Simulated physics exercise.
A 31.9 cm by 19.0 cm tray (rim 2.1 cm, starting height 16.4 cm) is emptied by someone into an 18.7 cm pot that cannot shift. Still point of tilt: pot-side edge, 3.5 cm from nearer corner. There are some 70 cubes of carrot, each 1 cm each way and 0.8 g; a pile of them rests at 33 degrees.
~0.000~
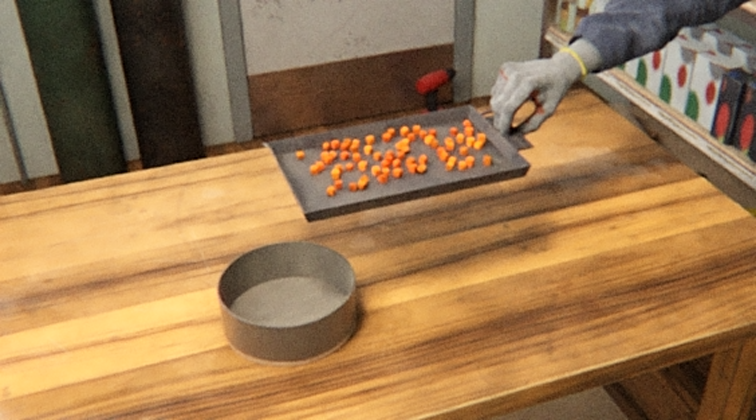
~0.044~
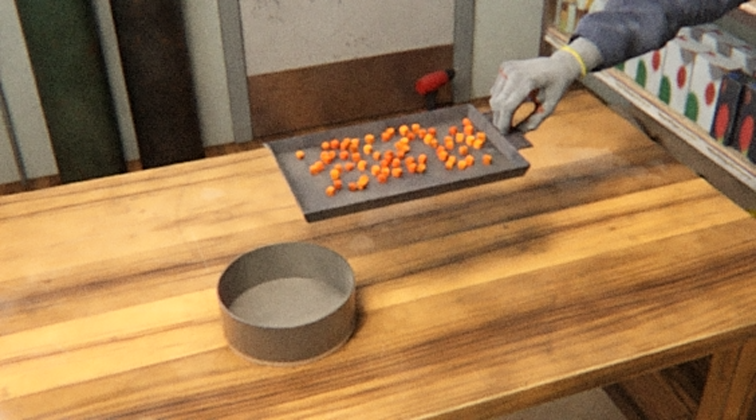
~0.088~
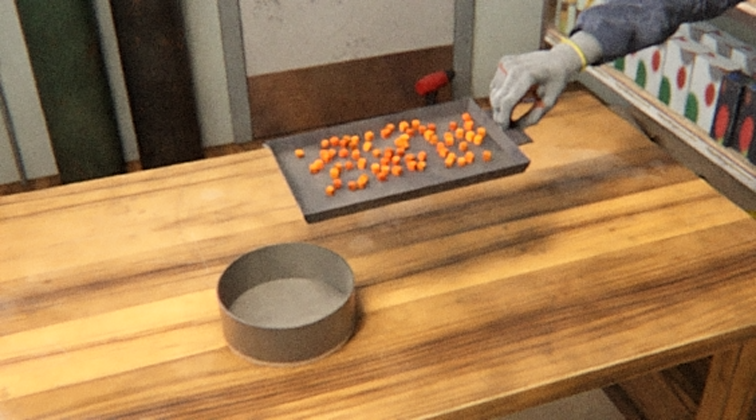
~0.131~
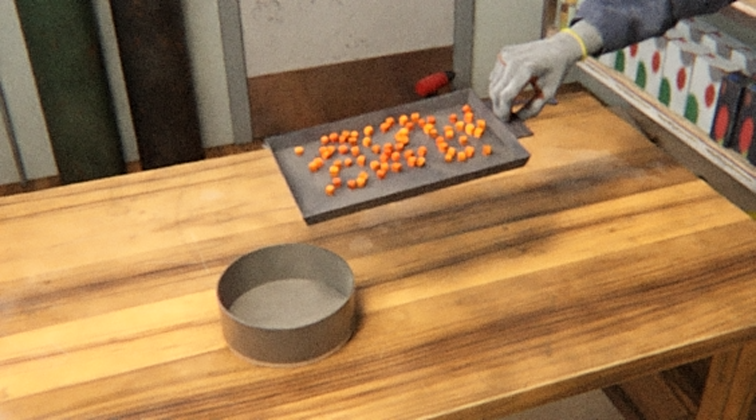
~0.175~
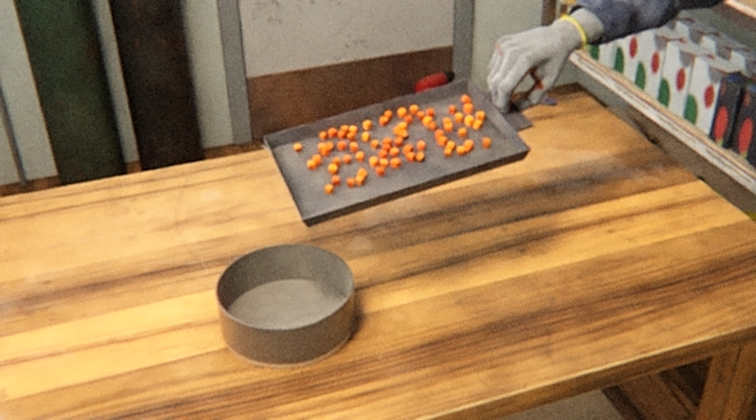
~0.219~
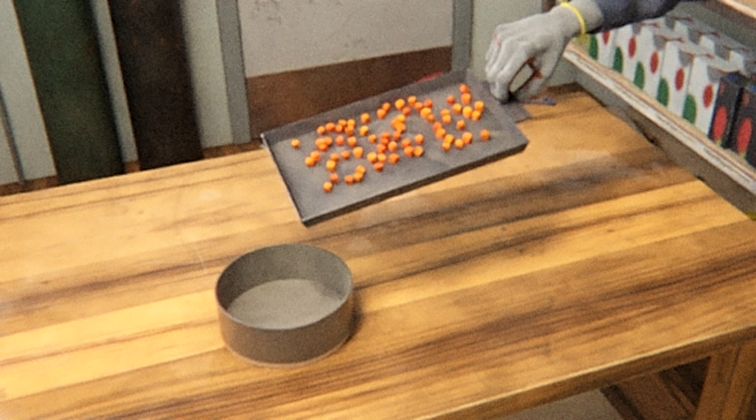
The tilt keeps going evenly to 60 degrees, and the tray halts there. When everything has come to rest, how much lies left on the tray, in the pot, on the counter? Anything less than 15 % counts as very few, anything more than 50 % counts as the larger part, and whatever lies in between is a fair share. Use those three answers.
Tray: A fair share. Pot: The larger part. Counter: Very few.
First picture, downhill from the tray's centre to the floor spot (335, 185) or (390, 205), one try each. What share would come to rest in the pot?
Roughly 40 per cent on the first try and 40 per cent on the second.
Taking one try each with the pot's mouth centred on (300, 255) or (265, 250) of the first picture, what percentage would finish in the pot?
The shares would be near 5 and 5 per cent respectively.
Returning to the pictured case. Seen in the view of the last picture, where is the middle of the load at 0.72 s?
The load's centre is near (344, 162) at that time.
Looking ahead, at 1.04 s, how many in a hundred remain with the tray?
I'd say close to 35 per cent.
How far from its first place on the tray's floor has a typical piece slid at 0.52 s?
Roughly 0 cm.
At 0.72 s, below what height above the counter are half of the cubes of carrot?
Around 24 cm up.
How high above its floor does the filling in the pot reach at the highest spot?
Roughly 2.0 cm up.
After 0.52 s, tilt 36 degrees; the tray holds 100 %, the pot 0 %.
After 0.72 s, tilt 51 degrees; the tray holds 100 %, the pot 0 %.
After 1.04 s, tilt 60 degrees; the tray holds 35 %, the pot 55 %.
In the end, at 2.4 s, tray 25 %, pot 70 %, counter 5 %.
